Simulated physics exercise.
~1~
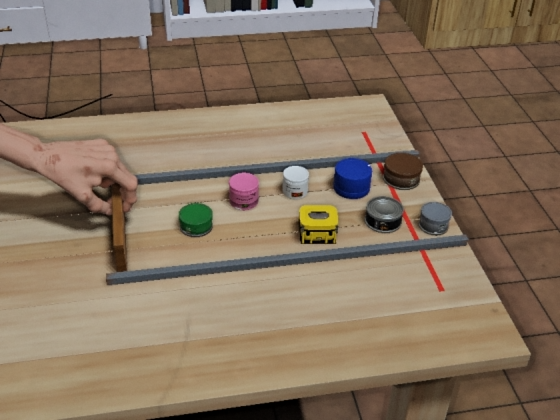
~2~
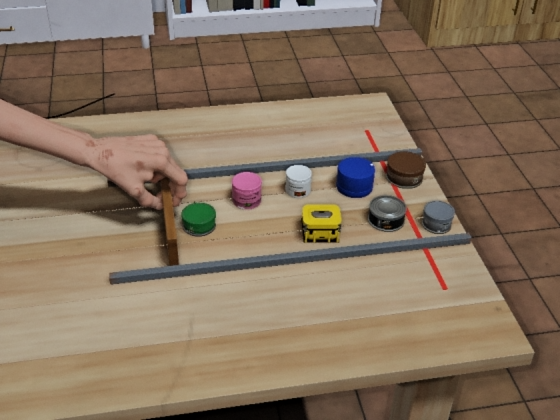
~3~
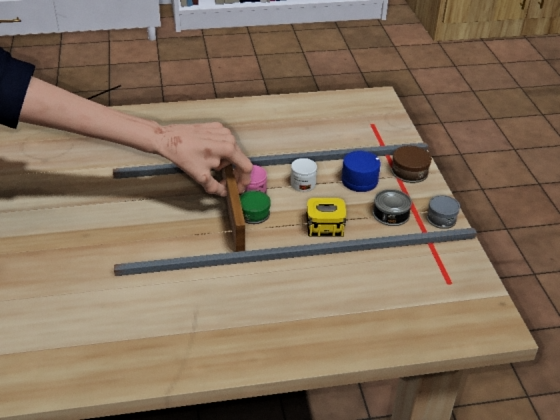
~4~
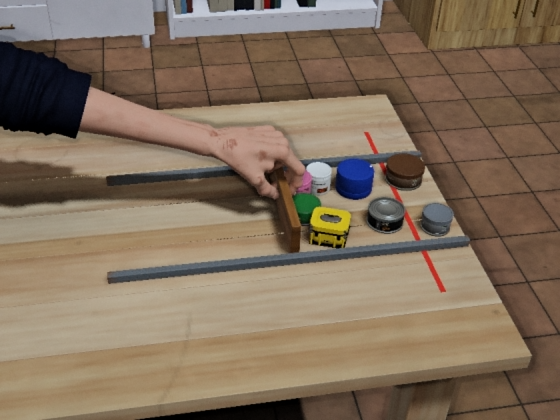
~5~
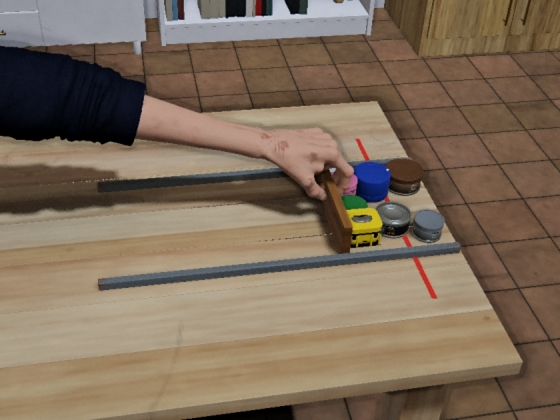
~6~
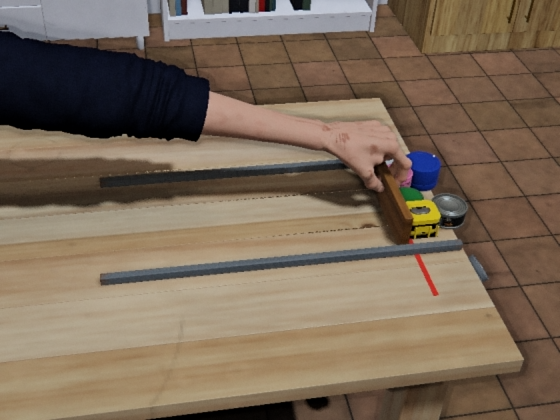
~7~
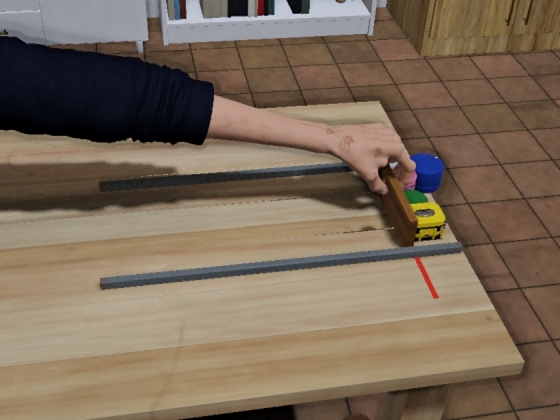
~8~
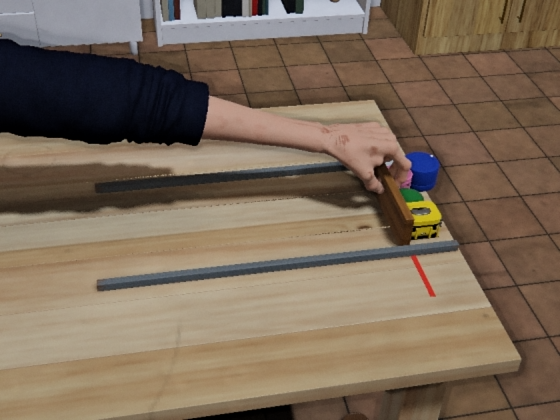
A hand slid a wooden board rightward between two grey rails, gathering small colourful pots and pushing them past the red tape to the table's edge, where the brown, black and grey ones dropped off while the blue, yellow and green ones stayed.
